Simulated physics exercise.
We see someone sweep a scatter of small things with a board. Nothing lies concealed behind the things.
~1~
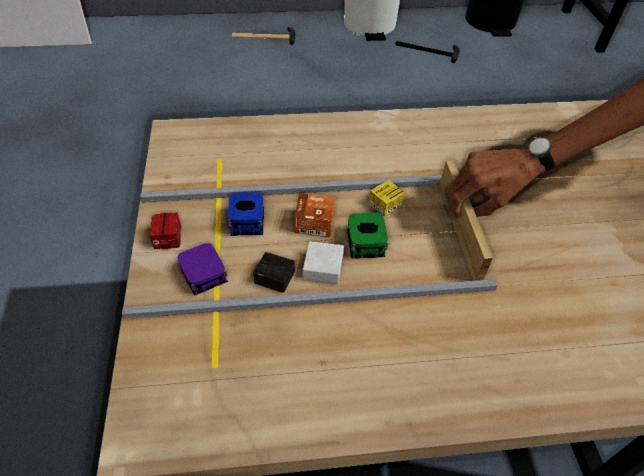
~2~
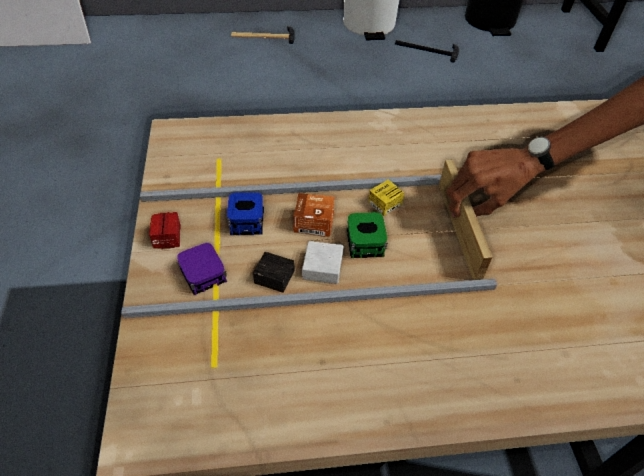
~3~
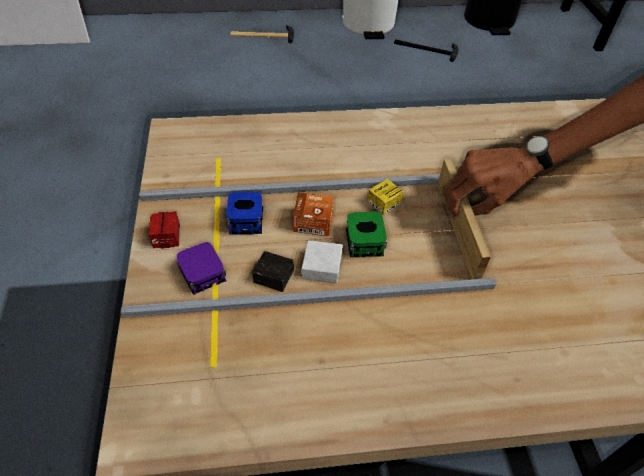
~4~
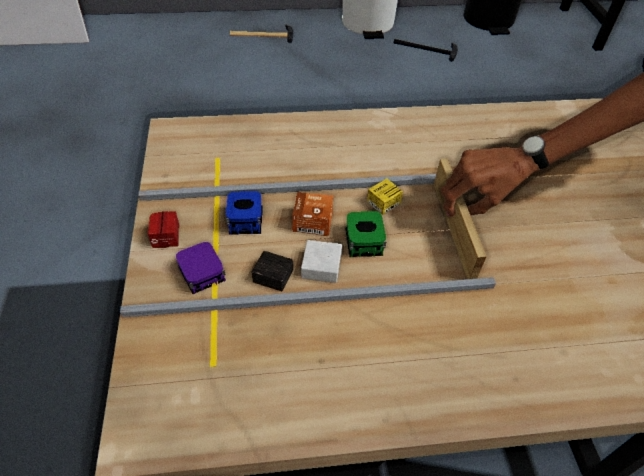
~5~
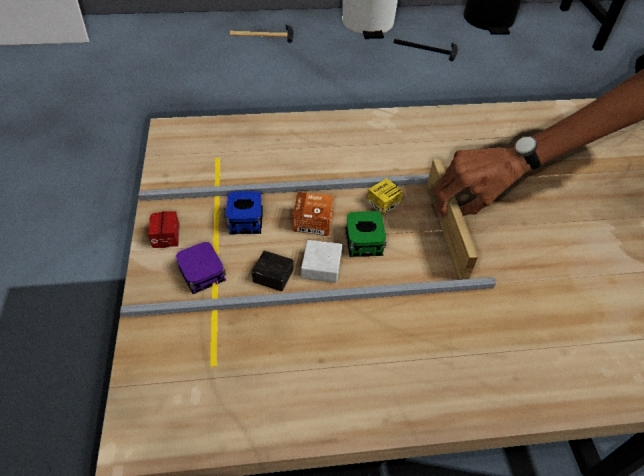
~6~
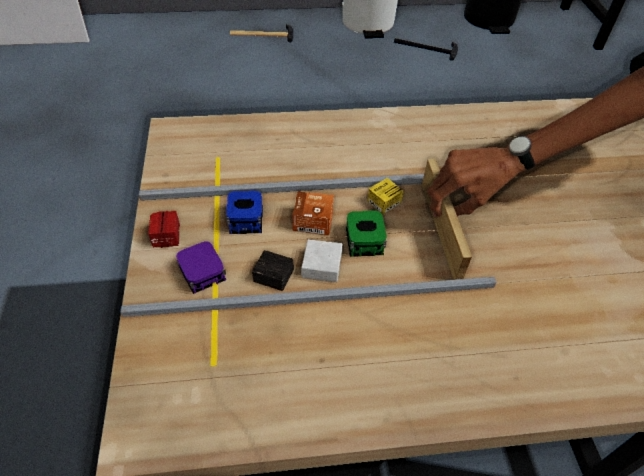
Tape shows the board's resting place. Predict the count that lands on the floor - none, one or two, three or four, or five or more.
Lost: A pair at most, not none.
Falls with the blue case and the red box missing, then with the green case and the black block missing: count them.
First 0, then 1.
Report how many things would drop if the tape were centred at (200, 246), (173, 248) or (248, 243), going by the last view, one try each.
The counts come to 3, then 5, then 0.
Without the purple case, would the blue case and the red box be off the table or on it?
Looking at the two, the blue case stays up top and the red box ends up below.
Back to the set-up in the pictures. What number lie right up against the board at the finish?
It's touching 3 at the end.
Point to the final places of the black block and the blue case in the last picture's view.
(158, 288) and (136, 222), approximately.
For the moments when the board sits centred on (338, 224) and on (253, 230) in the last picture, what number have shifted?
The first count is 5, and then it's 8.
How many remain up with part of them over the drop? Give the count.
Number: 2.
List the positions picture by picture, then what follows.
In the first picture, red box (166, 231); purple case (202, 269); blue case (247, 214); board (463, 218); tape (218, 247).
In the second picture, purple case (202, 268); white block (323, 262).
In the third picture, blue case (245, 213); green case (366, 235).
In the fourth picture, red box (164, 230); yellow box (385, 196).
In the fifth picture, purple case (201, 267); orange box (313, 213).
In the sixth picture, red box (165, 229); purple case (201, 267); blue case (245, 212); board (444, 217); tape (216, 245).
A little later, none off yet; red box at rest near (165, 229); purple case at rest near (201, 267); blue case at rest near (245, 212).
Next, none off yet; red box at rest near (165, 229); purple case shifted a little near (181, 258); blue case shifted about its own width near (205, 215).
When it is over, the number that fall off is one or two; down, red box.
